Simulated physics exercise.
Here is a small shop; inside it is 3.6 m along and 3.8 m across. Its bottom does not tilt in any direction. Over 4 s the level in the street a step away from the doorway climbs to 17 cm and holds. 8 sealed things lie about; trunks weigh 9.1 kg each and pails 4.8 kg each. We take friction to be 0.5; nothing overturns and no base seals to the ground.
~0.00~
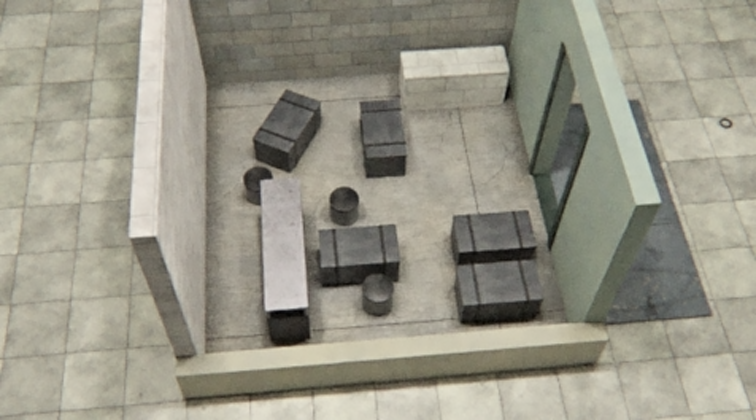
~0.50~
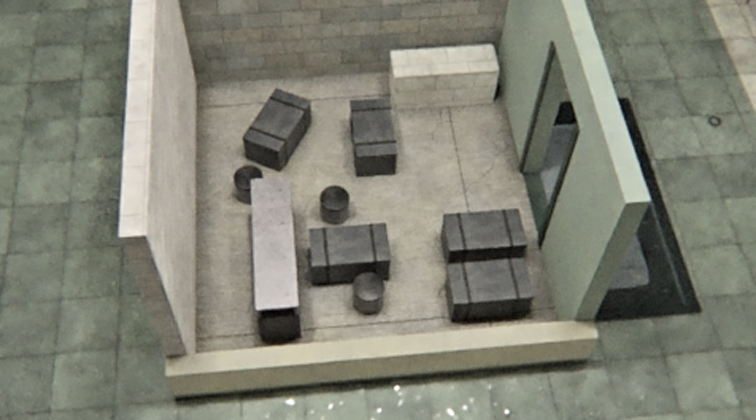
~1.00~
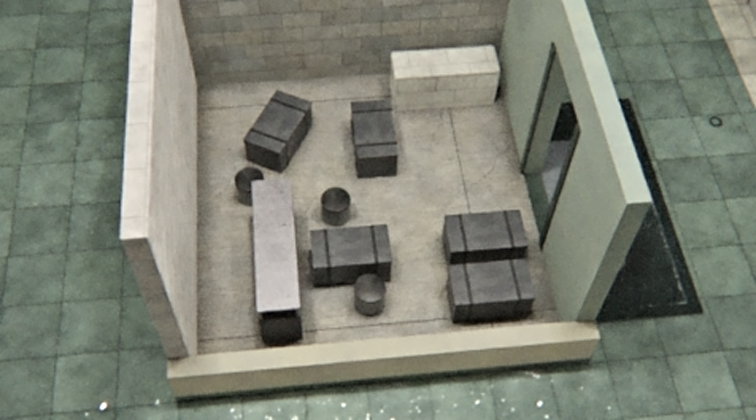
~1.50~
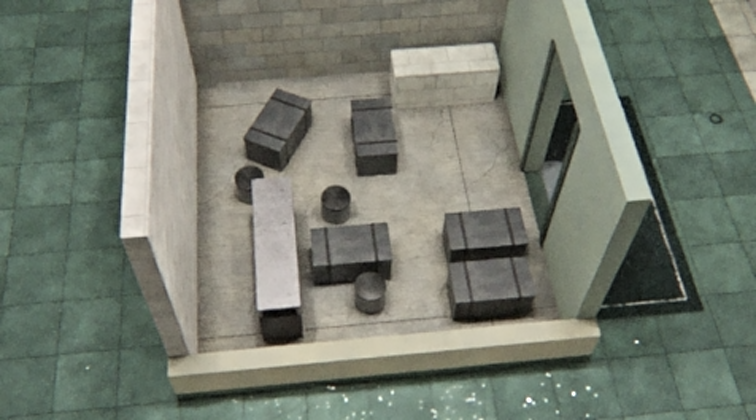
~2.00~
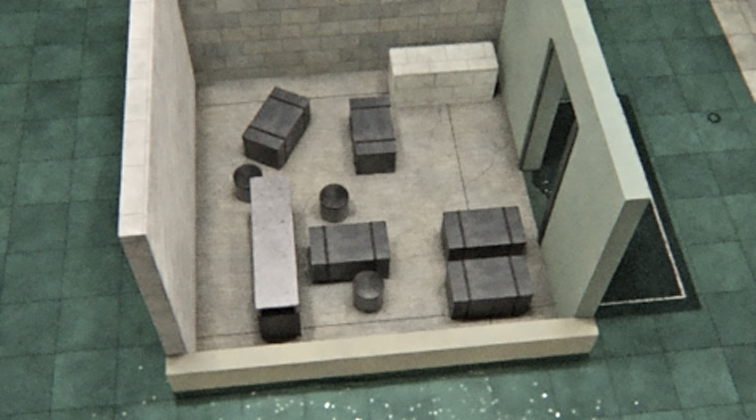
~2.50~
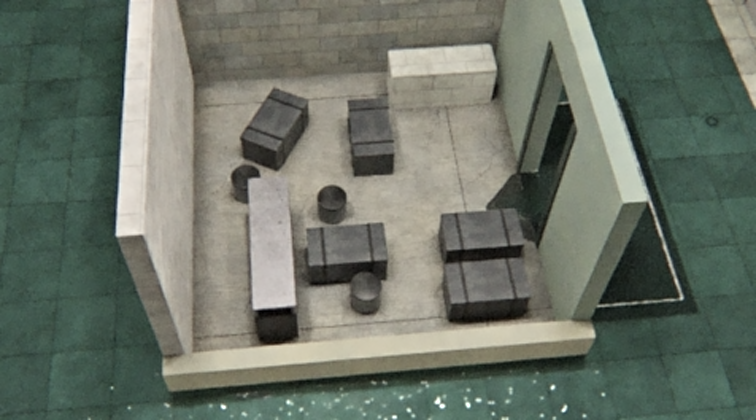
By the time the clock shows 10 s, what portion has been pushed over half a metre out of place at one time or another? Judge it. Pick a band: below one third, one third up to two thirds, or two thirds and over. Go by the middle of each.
The share is one third up to two thirds.
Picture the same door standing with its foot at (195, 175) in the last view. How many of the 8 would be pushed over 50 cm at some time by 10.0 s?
Then the count would be 3.
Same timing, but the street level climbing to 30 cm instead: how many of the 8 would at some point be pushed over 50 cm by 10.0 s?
Under that setup the answer is 7.
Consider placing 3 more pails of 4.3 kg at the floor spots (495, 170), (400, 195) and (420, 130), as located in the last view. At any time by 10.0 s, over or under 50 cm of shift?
Within the limit; beyond the limit; within the limit.
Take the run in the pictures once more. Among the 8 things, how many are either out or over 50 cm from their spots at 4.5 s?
Answer: 0.
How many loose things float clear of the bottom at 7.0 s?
The count is 4.
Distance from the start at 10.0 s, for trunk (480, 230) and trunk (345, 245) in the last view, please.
Respectively 100 and 80 centimetres.
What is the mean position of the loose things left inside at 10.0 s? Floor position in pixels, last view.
(321, 220).
After 3.5 s 0 of 8 are over 50 cm from their spots; 0 afloat.
After 4.5 s 0 of 8 are over 50 cm from their spots; 0 afloat.
After 7.0 s 4 of 8 are over 50 cm from their spots; 4 afloat.
After 10.0 s 5 of 8 are over 50 cm from their spots, and 5 have been at some point; 7 afloat.
